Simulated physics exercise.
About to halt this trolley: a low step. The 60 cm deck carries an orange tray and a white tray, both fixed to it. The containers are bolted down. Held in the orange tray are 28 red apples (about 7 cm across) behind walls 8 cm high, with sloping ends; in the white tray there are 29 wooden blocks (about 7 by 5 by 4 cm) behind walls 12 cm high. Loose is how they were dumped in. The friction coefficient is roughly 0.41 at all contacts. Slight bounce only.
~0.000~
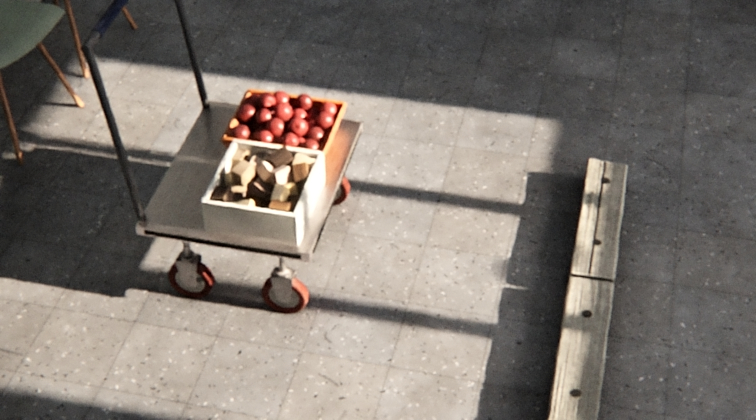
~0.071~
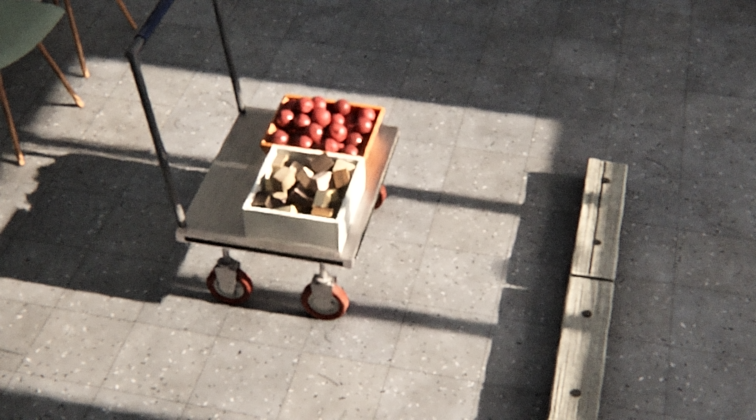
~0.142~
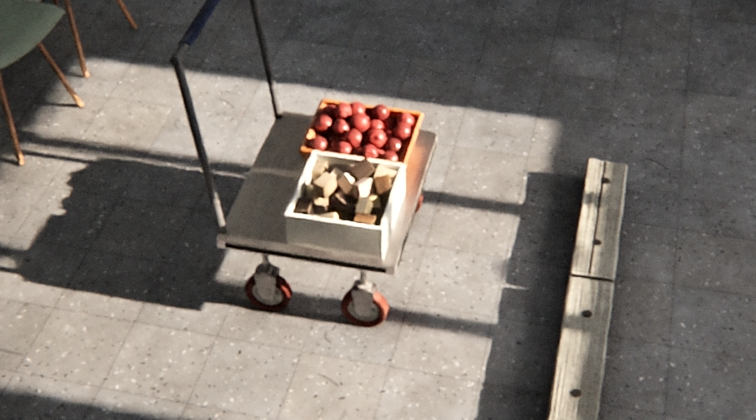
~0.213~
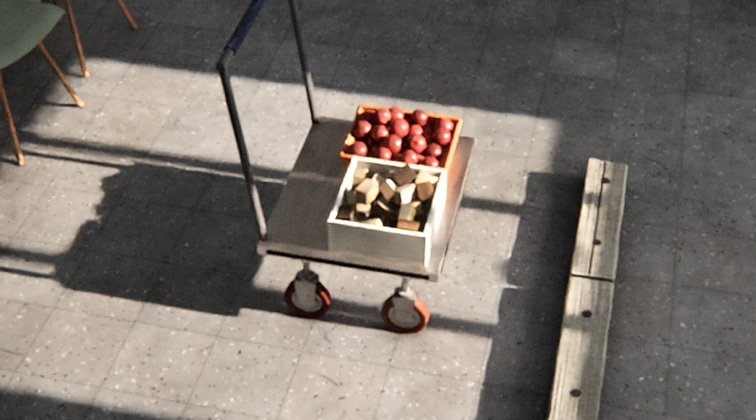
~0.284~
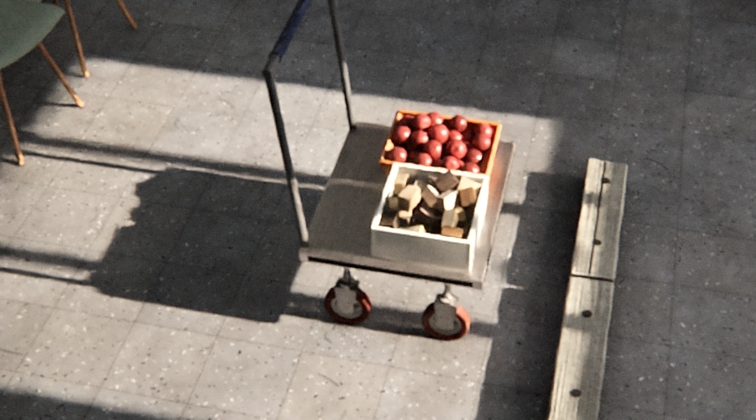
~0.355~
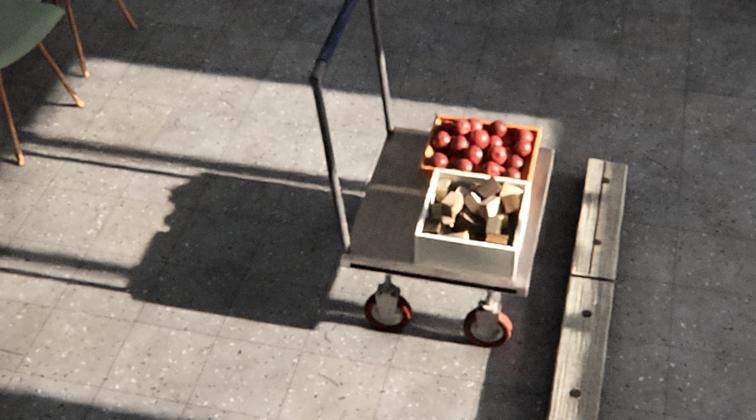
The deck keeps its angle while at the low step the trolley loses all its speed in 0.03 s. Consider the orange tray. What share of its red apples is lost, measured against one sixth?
The share lost is above one sixth.
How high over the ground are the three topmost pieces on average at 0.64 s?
About 54 cm up.
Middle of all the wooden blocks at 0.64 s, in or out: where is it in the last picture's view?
Somewhere around pixel (536, 231).
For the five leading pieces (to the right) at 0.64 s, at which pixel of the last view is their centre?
Mean place: Roughly (595, 166).
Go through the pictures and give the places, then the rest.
In the first frame (places track the rim corner closest to us here), orange tray (its farthest corner) (249, 90); white tray (293, 214); 86 cm to go; all still inside.
The second frame shows orange tray (286, 95); white tray (336, 221); 72 cm to go.
The third frame shows orange tray (323, 100); white tray (379, 228); 58 cm to go.
The fourth frame shows orange tray (361, 105); white tray (423, 235); 44 cm to go.
The fifth frame shows orange tray (400, 111); white tray (467, 242); 30 cm to go.
The sixth frame shows orange tray (438, 116); white tray (513, 249); 16 cm to go; all still inside.
After 0.42 s, contact.
After 0.52 s, the orange tray has all 28 and the white tray has all 29.
After 0.64 s, the orange tray is down by 5 of 28 and the white tray is down by 1 of 29.
After 0.87 s, the orange tray is down by 7 of 28 and the white tray is down by 1 of 29.
Outcome (at 1.37 s), the orange tray is down by 7 of 28 and the white tray is down by 1 of 29. Asked share, 7 of 28, 25 per cent.
